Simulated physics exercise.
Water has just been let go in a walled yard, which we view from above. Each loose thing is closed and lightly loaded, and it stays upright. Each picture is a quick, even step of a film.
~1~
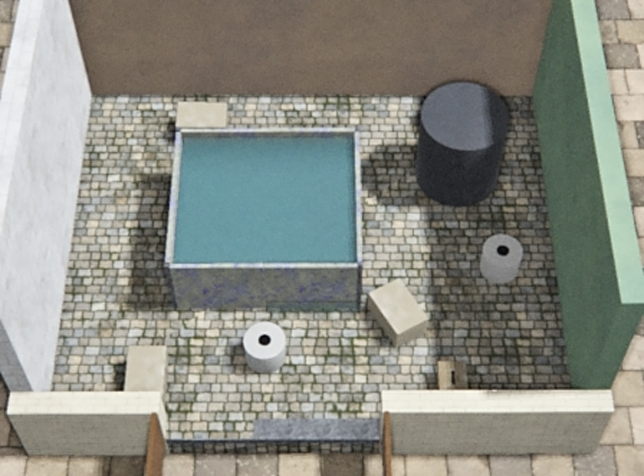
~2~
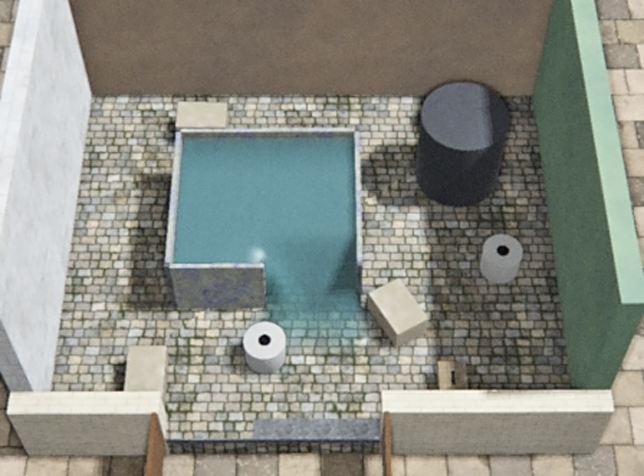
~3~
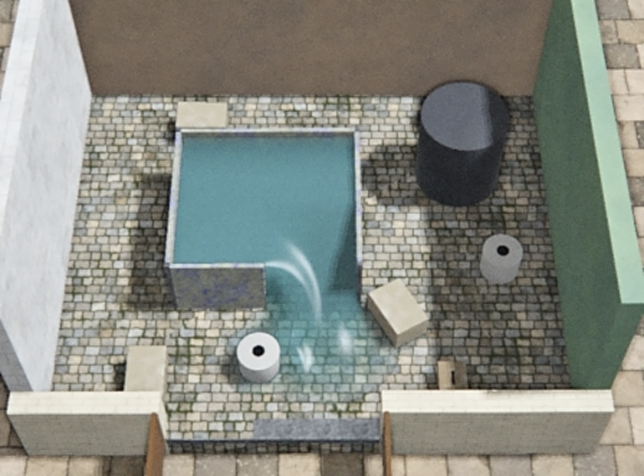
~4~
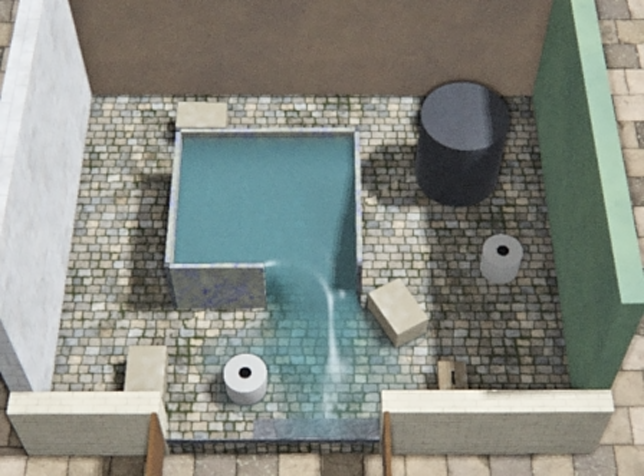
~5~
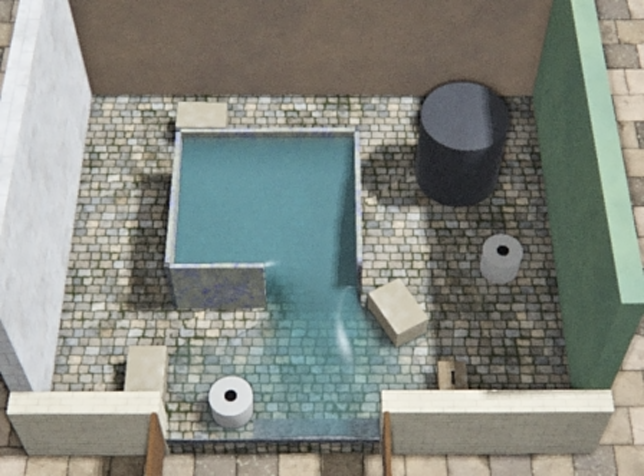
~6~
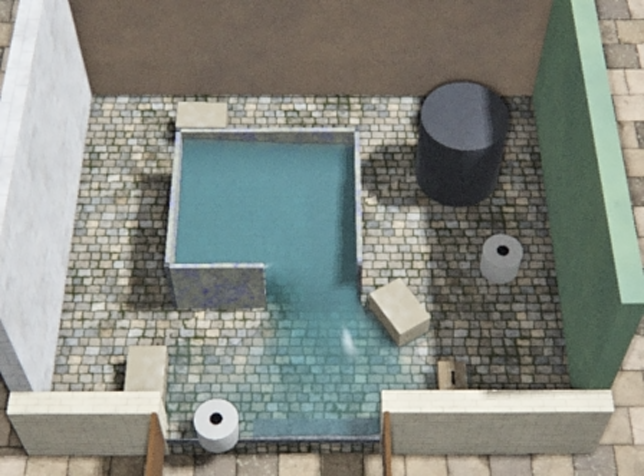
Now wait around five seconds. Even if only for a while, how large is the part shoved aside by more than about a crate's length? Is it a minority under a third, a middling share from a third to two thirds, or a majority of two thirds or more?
A third to two thirds.
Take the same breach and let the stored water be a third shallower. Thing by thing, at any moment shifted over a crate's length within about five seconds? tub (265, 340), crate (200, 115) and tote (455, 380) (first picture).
The first passed the mark, the next stayed below the mark, and the last passed the mark.
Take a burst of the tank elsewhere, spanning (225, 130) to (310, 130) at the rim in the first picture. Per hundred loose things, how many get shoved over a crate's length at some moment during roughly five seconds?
Estimate: Close to 90 in a hundred.
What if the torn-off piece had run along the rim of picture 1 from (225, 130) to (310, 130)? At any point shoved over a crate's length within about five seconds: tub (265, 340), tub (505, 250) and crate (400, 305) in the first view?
Taking them one at a time, the first not displaced that far, the second gets shoved clear and the third gets shoved clear.
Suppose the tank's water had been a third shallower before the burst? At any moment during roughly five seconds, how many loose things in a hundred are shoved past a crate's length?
30 per cent.
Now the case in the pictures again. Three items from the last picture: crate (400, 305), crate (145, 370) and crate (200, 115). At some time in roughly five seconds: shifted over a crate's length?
Tally in given order: Less than that / less than that / less than that.
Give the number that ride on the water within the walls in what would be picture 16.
Counted: 0.
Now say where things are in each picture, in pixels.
A tub at (264, 340) rests on the ground; a crate at (398, 306) rests on the ground; 0 of 7 have shifted, in the first frame.
A tub at (264, 340) rests on the ground; a crate at (398, 306), on the bottom; 0 of 7 have shifted, in the second frame.
A tub at (258, 351) rests on the ground, close to its start; a crate at (398, 306), on the bottom; 1 of 7 have shifted, in the third frame.
A tub at (245, 373), on the bottom, a stride from its start; a crate at (398, 306), on the bottom; 1 of 7 have shifted, in the fourth frame.
A tub at (230, 396), on the bottom, a stride from its start; a crate at (398, 306), on the bottom; 1 of 7 have shifted, in the fifth frame.
A tub at (216, 419) rests on the ground, a stride from its start; a crate at (400, 305) rests on the ground; 1 of 7 have shifted, in the sixth frame.
A moment on, 1 of 7 are well off their spots; 0 afloat.
Next, 2 of 7 are well off their spots; 0 afloat.
Later, 3 of 7 are well off their spots; 0 afloat.
In the end, 3 of 7 are well off their spots, and 3 have been at some point; 0 afloat.
